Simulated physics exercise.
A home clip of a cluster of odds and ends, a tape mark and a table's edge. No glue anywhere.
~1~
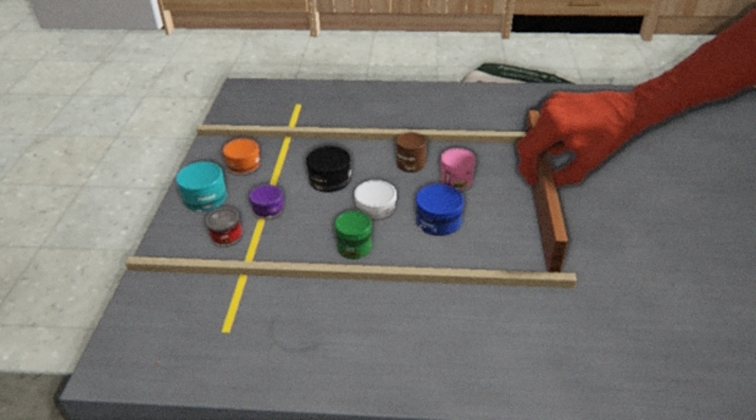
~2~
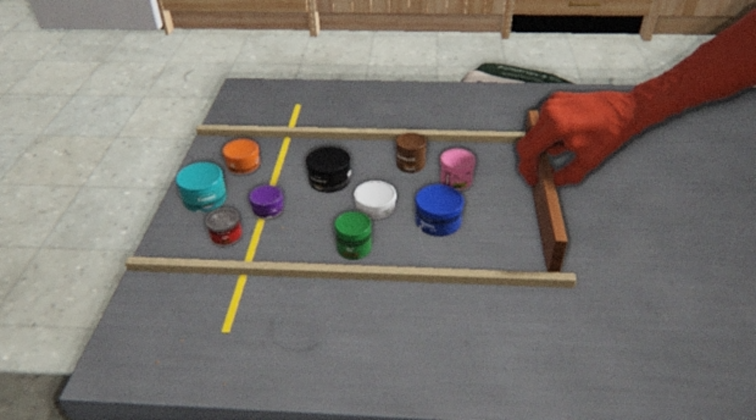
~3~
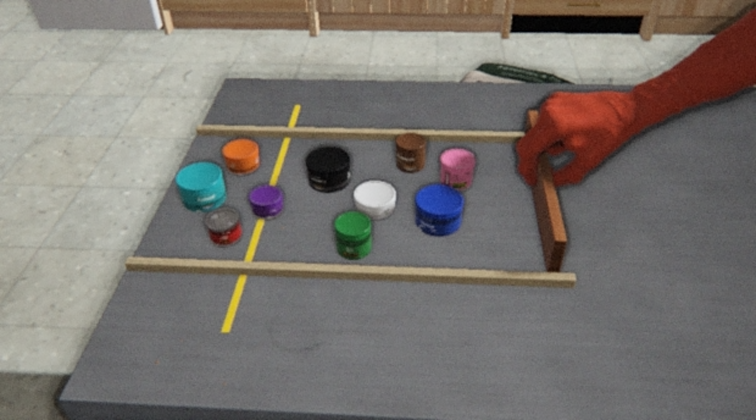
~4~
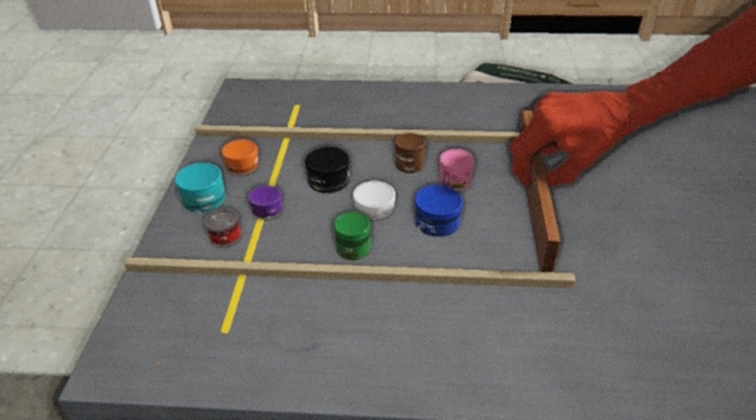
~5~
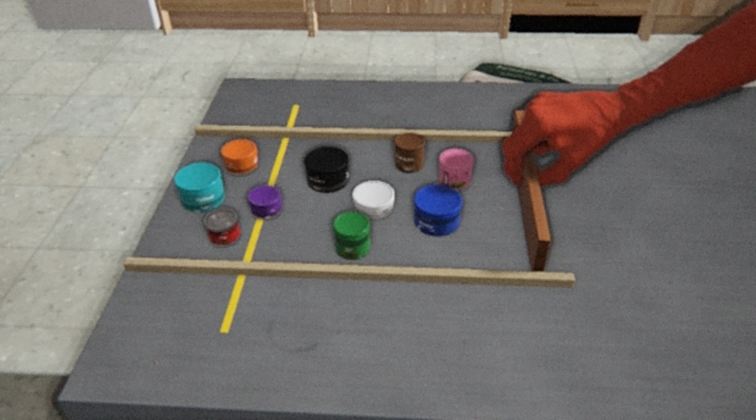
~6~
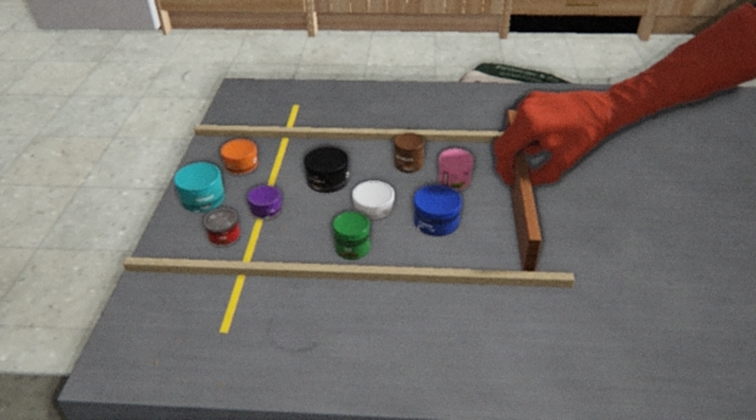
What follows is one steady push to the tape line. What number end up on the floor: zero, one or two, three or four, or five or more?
As it turns out, the number that fall off is zero.
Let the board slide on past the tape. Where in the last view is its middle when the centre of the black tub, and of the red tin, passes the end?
For the black tub at (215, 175), for the red tin at (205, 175).
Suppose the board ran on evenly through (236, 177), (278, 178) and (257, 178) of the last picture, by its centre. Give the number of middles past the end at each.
Place by place, 1, 0 and 0.
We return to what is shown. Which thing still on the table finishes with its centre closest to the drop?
That is the orange tin.
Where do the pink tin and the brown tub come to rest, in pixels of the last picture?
First (256, 165), then (264, 147).
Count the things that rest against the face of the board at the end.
In contact: 4.
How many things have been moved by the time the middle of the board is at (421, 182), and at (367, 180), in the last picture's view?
The counts are 4 and 6.
Soon after, none off yet; turquoise tub at rest near (200, 188); orange tin at rest near (240, 158); red tin at rest near (223, 228).
Then, none off yet; turquoise tub at rest near (200, 188); orange tin moving near (232, 157); red tin at rest near (223, 228).
At rest, the number that fall off is zero.
